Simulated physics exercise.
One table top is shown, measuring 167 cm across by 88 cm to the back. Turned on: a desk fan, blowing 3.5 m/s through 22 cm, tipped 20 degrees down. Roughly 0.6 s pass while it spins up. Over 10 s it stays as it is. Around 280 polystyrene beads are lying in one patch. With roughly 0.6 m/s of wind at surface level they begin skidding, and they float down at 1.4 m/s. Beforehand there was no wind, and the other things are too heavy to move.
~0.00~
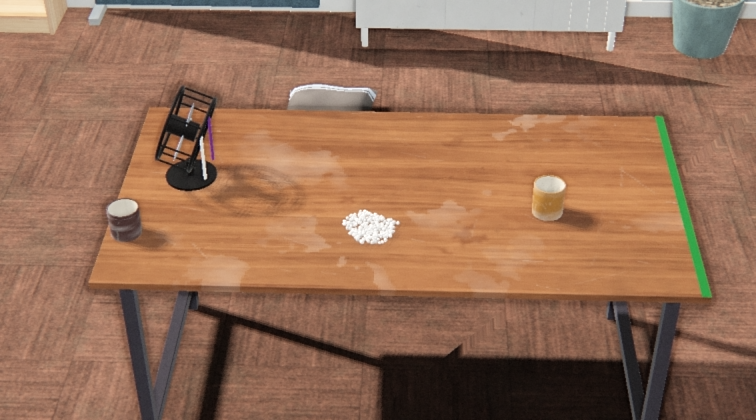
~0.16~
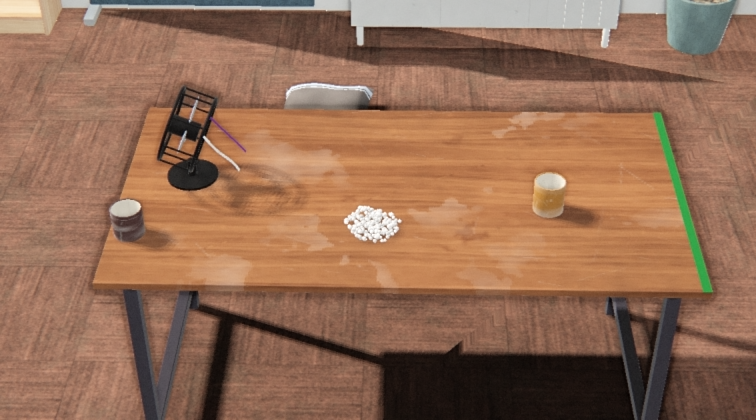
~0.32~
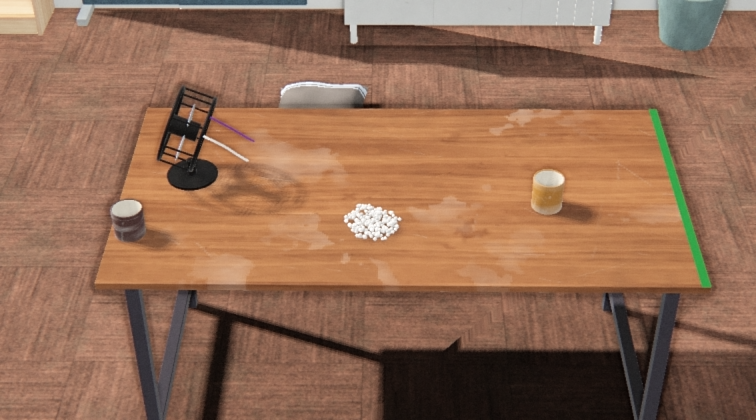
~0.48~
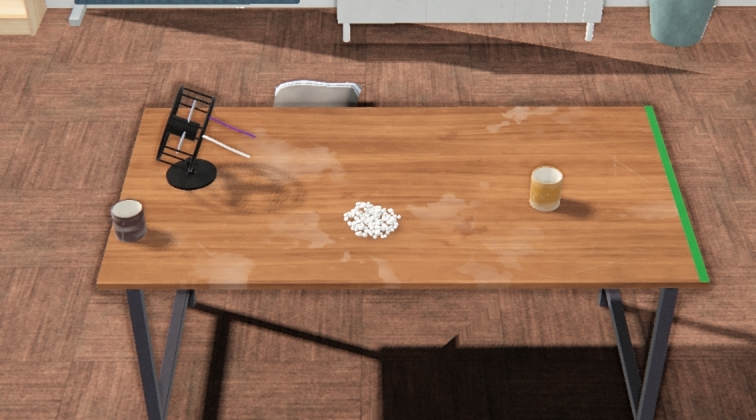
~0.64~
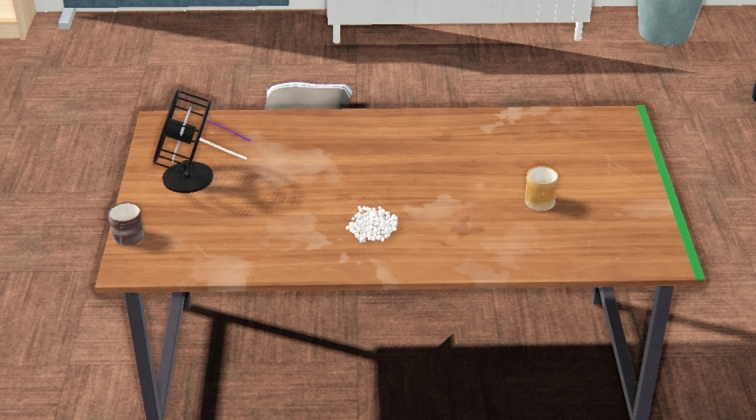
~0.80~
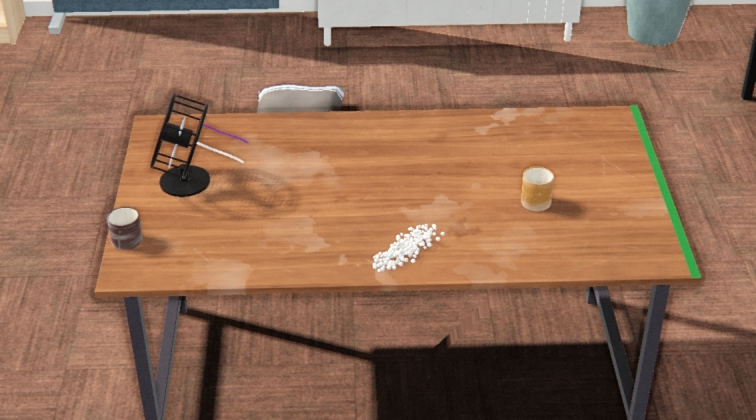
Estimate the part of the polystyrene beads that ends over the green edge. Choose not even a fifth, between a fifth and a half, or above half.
Of the polystyrene beads, under a fifth end over the green edge.
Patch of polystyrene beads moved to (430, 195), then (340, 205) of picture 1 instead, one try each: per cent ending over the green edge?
First try about 100 per cent, second about 20 per cent.
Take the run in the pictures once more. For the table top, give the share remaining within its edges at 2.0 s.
Close to 0 in a hundred remain at that time.
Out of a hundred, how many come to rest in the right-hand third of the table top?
Roughly 0 in a hundred.
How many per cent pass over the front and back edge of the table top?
About 100 % front, about 0 % back.
After 2.0 s, 0 % are over the green edge; 100 % have settled or left.
After 3.2 s, 0 % are over the green edge; 100 % have settled or left.
After 5.5 s, 0 % are over the green edge; 100 % have settled or left.
After 10.0 s, at the end, 0 % are over the green edge.
